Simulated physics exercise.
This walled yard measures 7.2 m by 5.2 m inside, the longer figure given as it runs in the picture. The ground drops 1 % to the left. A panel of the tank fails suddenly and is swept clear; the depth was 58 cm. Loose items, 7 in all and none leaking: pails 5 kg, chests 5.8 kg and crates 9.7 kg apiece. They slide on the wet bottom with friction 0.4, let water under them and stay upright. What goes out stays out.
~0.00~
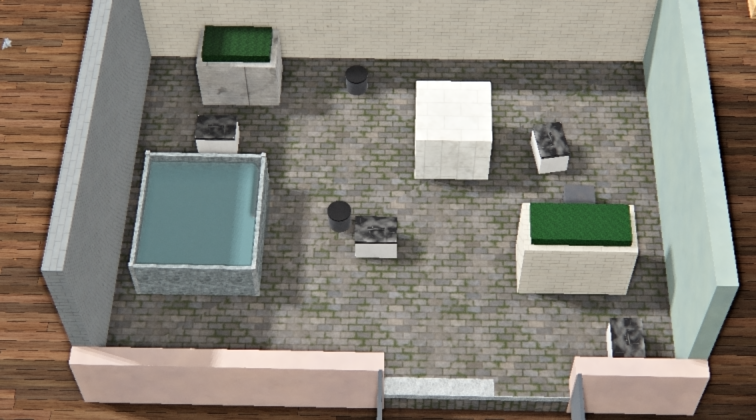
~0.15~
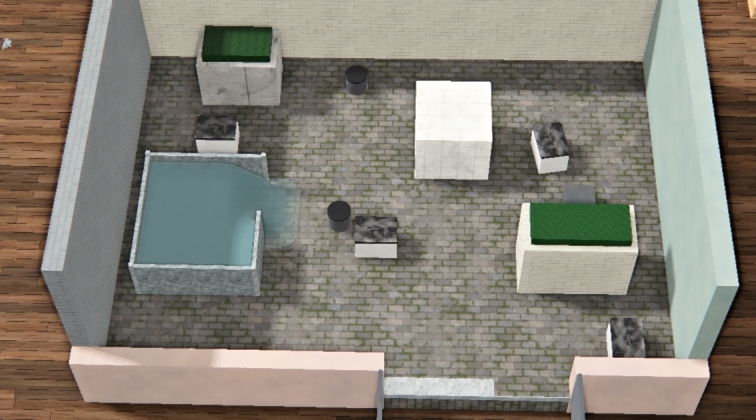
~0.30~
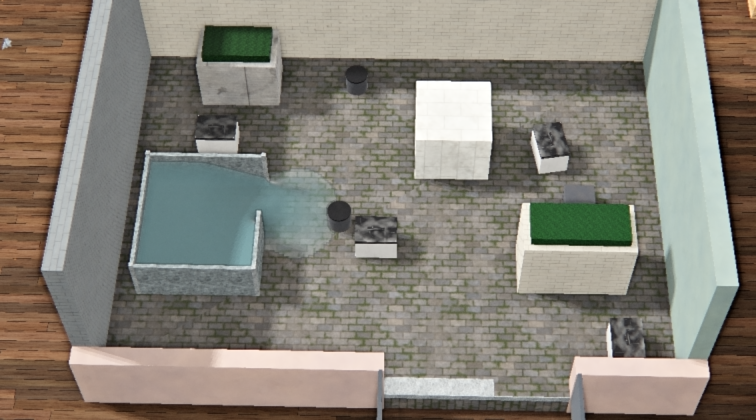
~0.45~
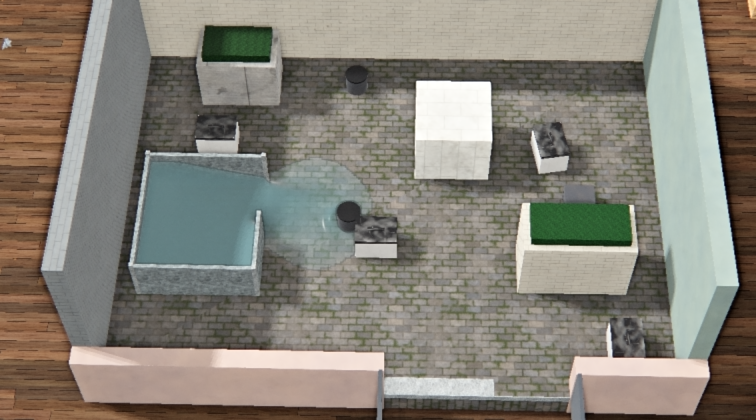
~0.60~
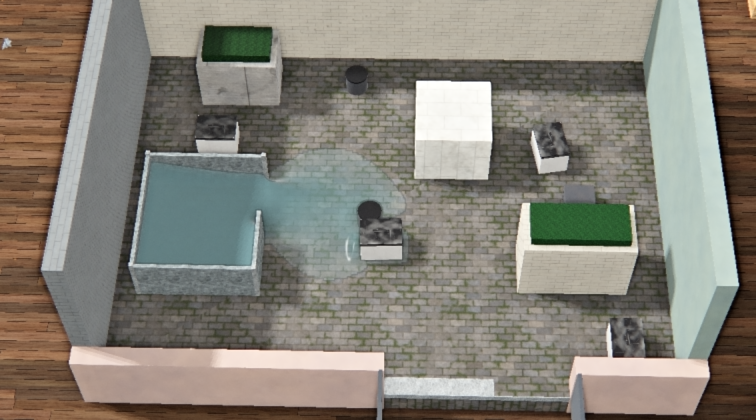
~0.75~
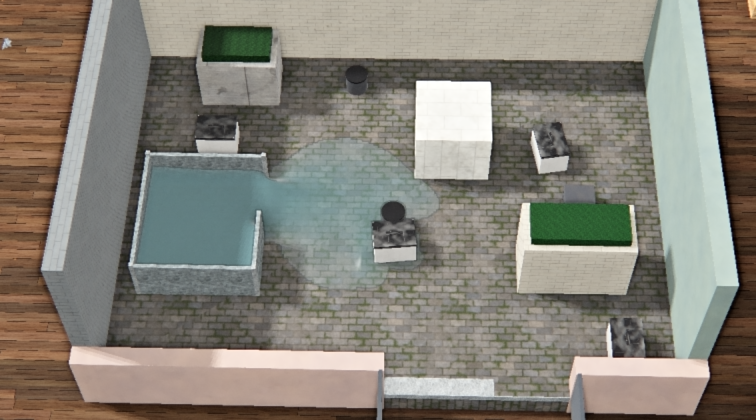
Water burst through the right side of a tank in a walled yard and spread across the paving, pushing a dark pail to the right, then nudging a marble-topped chest the same way.
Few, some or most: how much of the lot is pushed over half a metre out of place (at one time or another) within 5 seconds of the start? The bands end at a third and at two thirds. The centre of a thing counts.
That comes to from one to two thirds.
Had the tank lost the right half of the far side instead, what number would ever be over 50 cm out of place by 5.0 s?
Then 2.
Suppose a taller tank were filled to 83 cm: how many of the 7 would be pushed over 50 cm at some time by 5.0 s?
Then 5.
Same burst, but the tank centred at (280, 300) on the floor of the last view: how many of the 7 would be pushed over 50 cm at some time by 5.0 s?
In that case 4 of them.
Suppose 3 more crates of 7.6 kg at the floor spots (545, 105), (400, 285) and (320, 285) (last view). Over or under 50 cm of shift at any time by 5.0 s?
In that order: Less, past it, short of it.
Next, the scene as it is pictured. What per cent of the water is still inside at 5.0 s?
Some 94 per cent remains.
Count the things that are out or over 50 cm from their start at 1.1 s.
I count 2.
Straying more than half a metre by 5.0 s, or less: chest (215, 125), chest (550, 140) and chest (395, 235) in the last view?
In turn: Short of it, short of it, past it.
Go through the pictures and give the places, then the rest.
A pail at (339, 211), on the bottom; a chest at (376, 229), on the bottom; 2.5 m2 under water; 0 of 7 have shifted, in the first frame.
A pail at (339, 211), on the bottom; a chest at (376, 229), on the bottom; 3.0 m2 under water; 0 of 7 have shifted, in the second frame.
A pail at (339, 211) rests on the ground; a chest at (376, 229) rests on the ground; water covers 3.6 m2; 0 of 7 have shifted, in the third frame.
A pail at (349, 211) rests on the ground, 13 cm from its start; a chest at (376, 229) rests on the ground; 4.4 m2 under water; 1 of 7 have shifted, in the fourth frame.
A pail at (370, 211), on the bottom, 40 cm from its start; a chest at (381, 231) rests on the ground, 7 cm from its start; water covers 5.2 m2; 2 of 7 have shifted, in the fifth frame.
A pail at (393, 211) rests on the ground, 72 cm from its start; a chest at (394, 233), on the bottom, 25 cm from its start; 6.3 m2 under water; 2 of 7 have shifted, in the sixth frame.
After 1.1 s 2 of 7 are over 50 cm from their spots; 0 afloat.
After 2.2 s 2 of 7 are over 50 cm from their spots; 2 afloat.
After 3.5 s 3 of 7 are over 50 cm from their spots; 2 afloat.
After 5.0 s 4 of 7 are over 50 cm from their spots, and 4 have been at some point; 2 afloat.
